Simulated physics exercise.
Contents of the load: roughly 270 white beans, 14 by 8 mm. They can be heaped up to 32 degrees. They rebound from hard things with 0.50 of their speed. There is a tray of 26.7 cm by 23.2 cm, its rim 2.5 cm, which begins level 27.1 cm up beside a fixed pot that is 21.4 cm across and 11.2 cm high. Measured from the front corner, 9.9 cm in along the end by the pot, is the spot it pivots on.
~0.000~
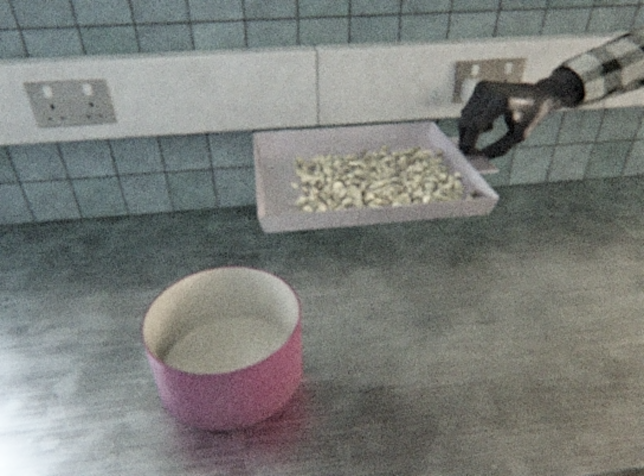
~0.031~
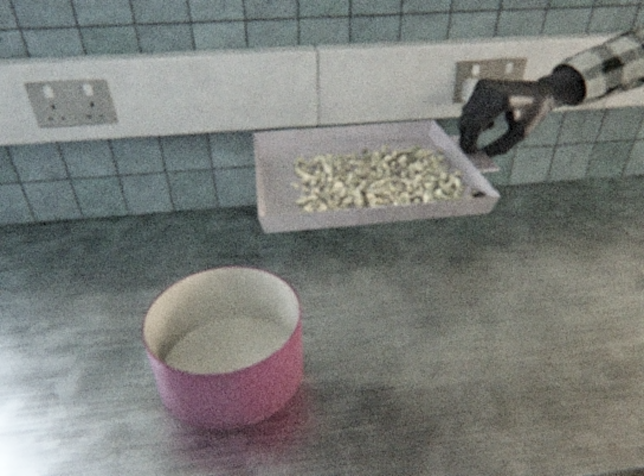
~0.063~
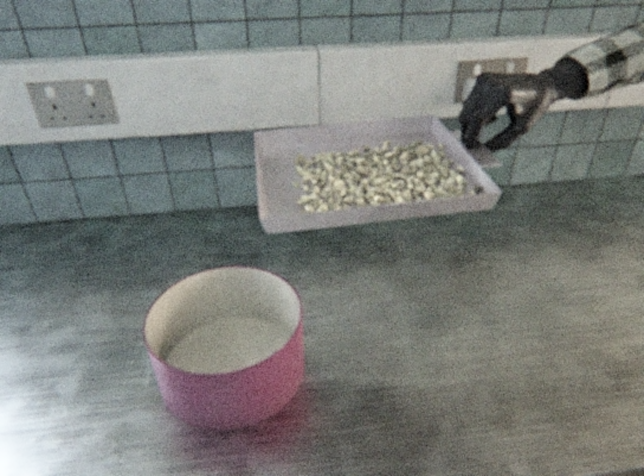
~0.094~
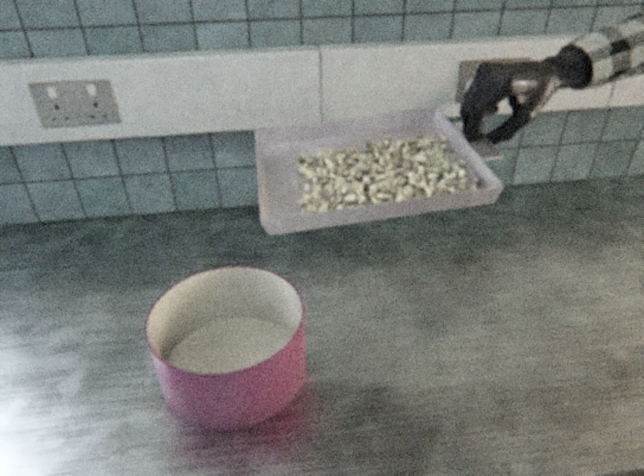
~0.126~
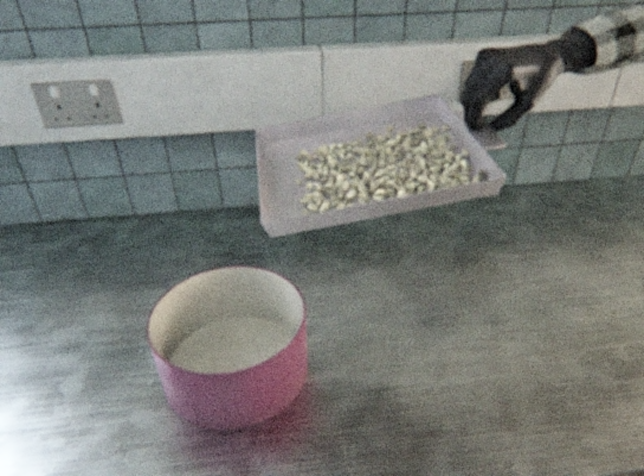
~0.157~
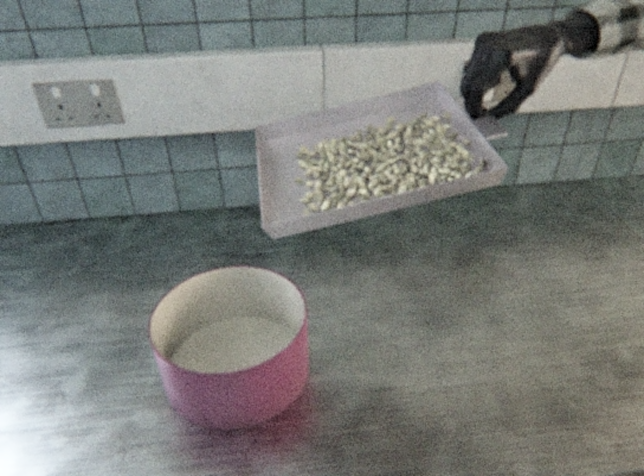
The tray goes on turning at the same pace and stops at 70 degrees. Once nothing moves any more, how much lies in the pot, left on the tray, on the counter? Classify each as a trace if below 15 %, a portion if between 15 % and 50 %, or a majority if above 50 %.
Pot: A majority. Tray: A portion. Counter: A trace.
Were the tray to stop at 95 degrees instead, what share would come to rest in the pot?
The pot would get around 100 per cent.
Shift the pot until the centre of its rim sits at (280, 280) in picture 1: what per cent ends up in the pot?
10 %.
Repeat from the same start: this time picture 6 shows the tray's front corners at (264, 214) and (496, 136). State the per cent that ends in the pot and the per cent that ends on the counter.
Pot 45, counter 30.
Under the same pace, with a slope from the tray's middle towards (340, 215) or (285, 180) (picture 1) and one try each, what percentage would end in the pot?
Estimate: Some 30 % and some 40 % respectively.
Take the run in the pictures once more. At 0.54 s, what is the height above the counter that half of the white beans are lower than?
The halfway mark is near 30 cm.
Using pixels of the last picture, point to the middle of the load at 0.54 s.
Approximately (301, 187) in the final picture.
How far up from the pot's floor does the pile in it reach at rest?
Around 2.0 cm above the floor.
After 0.39 s, tilt 42 degrees; the tray holds 100 %, the pot 0 %.
After 0.54 s, tilt 61 degrees; the tray holds 100 %, the pot 0 %.
After 0.82 s, tilt 70 degrees; the tray holds 30 %, the pot 45 %.
At rest (2.0 s), pot 75 %, tray 20 %, counter 5 %.
